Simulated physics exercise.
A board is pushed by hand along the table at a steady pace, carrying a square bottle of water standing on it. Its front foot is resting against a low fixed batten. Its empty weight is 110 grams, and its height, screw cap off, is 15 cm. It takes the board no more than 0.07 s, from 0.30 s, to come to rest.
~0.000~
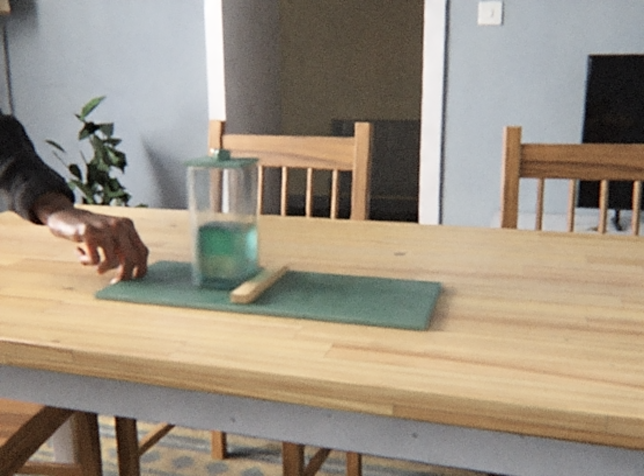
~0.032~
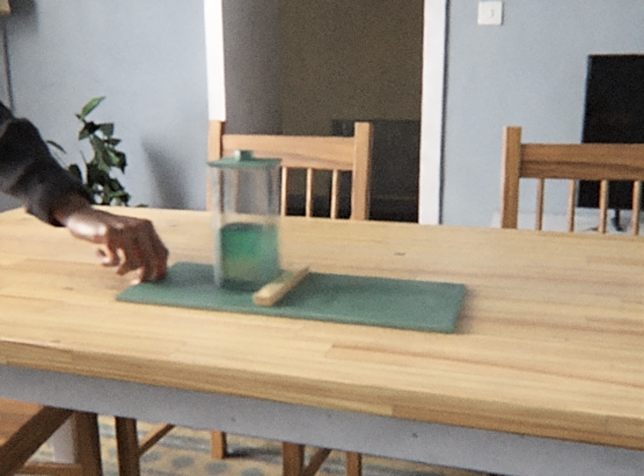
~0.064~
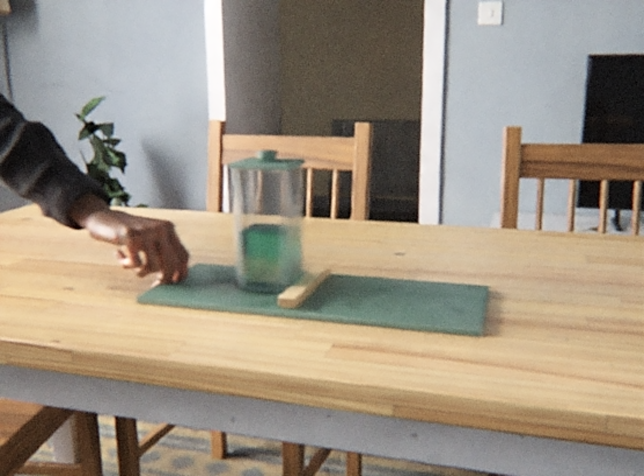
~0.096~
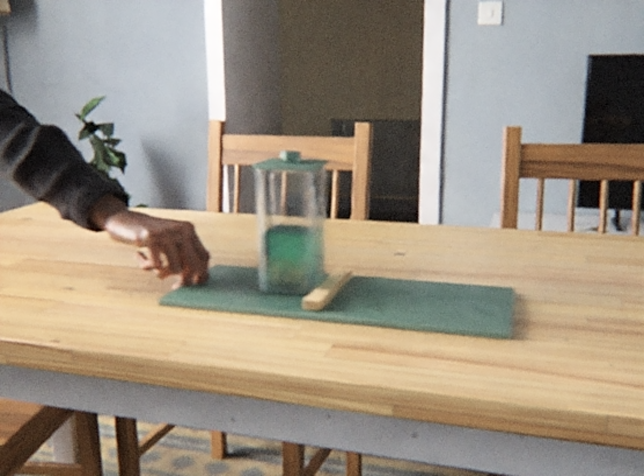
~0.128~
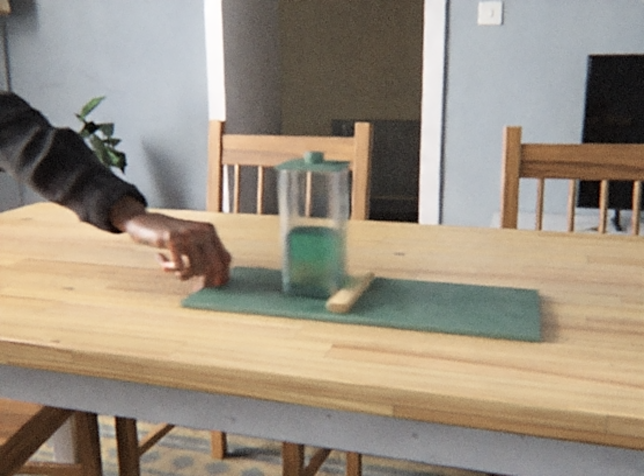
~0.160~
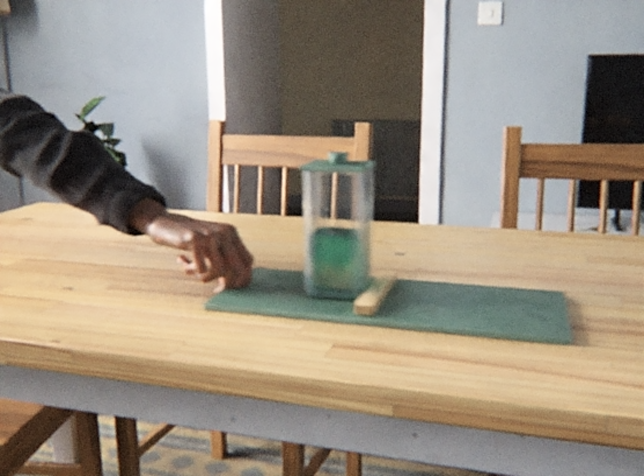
A light wooden dining table stands in a room with pale blue-grey walls, seen from the front and slightly above, with wooden chairs, a leafy plant and a doorway behind it. On it lies a flat green board carrying a clear square bottle partly filled with green liquid and a small wooden strip. A dark-sleeved hand steadily pushes the board rightward, bottle upright, while the camera stays still.
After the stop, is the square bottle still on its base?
Most likely it goes down.
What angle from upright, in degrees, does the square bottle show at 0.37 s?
Roughly 8 degrees.
After 0.37 s the board moves at 0.00 m/s; the square bottle leans 8°.
After 0.49 s the square bottle leans 27°.
After 0.65 s the square bottle leans 47°.
After 0.87 s the square bottle lies on its side.
In the end the square bottle lies on its side.
